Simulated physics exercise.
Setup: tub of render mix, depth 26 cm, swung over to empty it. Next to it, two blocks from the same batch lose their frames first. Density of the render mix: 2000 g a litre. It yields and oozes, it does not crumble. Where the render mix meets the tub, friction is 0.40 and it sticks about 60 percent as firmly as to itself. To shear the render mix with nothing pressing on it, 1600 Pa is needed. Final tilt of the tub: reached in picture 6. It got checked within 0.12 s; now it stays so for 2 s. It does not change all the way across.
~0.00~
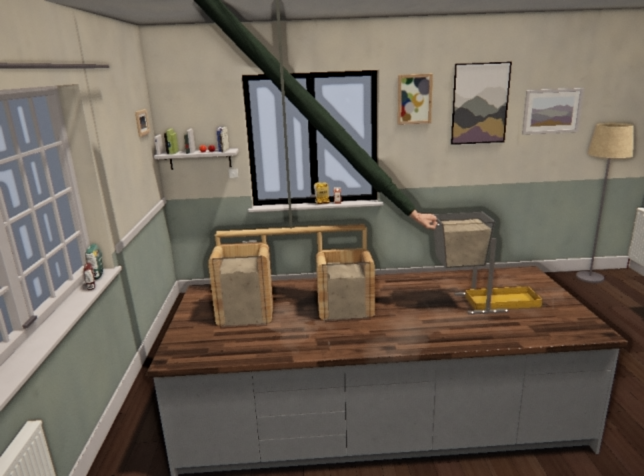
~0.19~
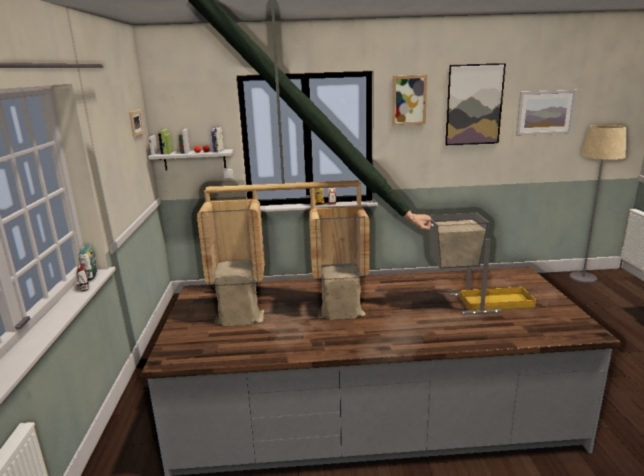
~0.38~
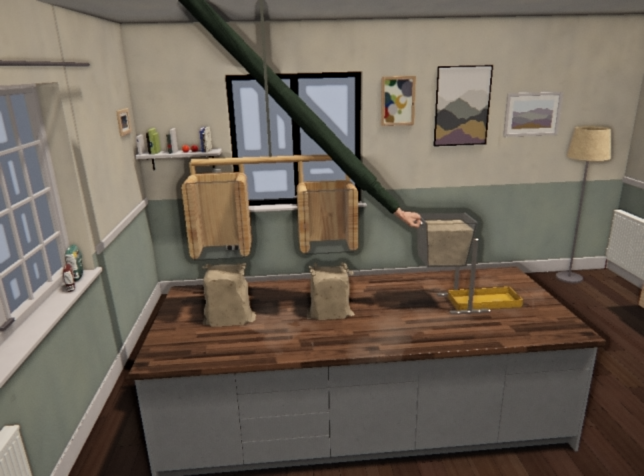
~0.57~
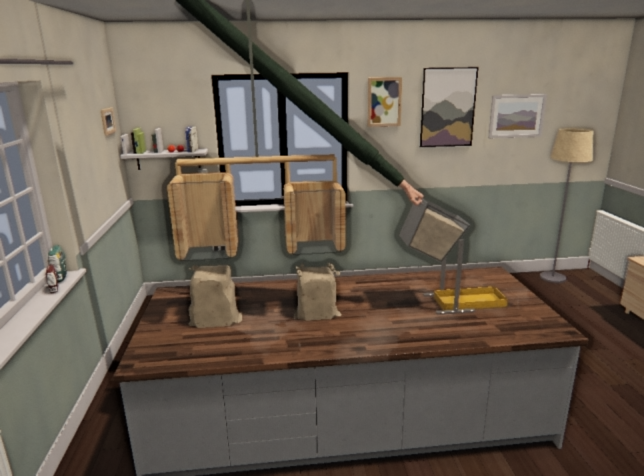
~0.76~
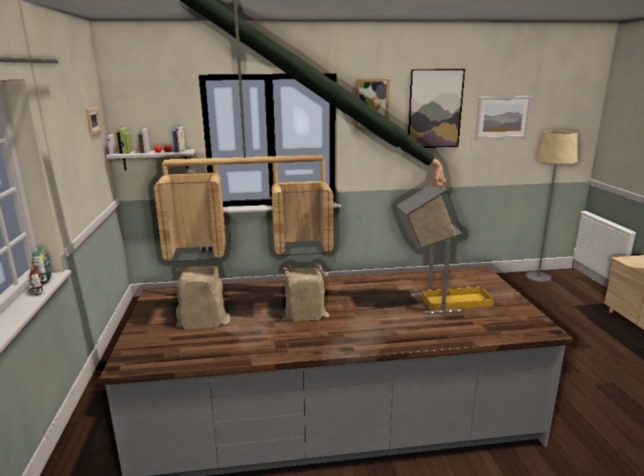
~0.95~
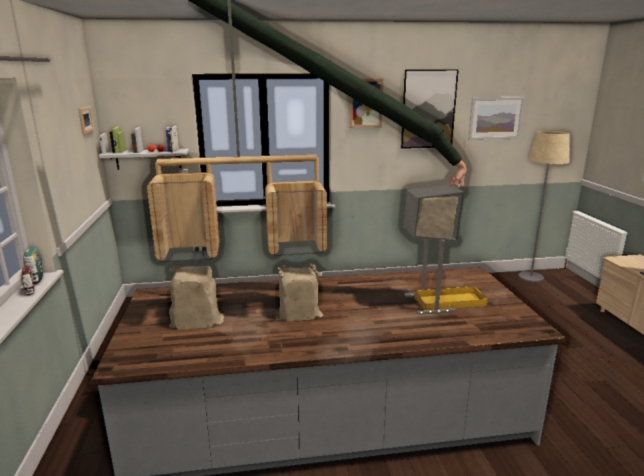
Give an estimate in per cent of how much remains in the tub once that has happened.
97 %.
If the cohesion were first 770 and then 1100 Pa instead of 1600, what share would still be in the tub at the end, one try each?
Respectively 40 % and 40 %.
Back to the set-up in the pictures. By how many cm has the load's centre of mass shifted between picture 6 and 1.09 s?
Shift: Roughly 3 cm.
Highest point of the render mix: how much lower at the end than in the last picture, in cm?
Roughly 2 cm.
By 1.09 s, the tub is at 92 degrees and holds 100 %.
By 1.26 s, the tub is at 92 degrees and holds 97 %.
By 1.43 s, the tub is at 92 degrees and holds 97 %.
By 1.60 s, the tub is at 92 degrees and holds 97 %.
By 2.95 s, at the end, the tub is at 92 degrees and holds 97 %.
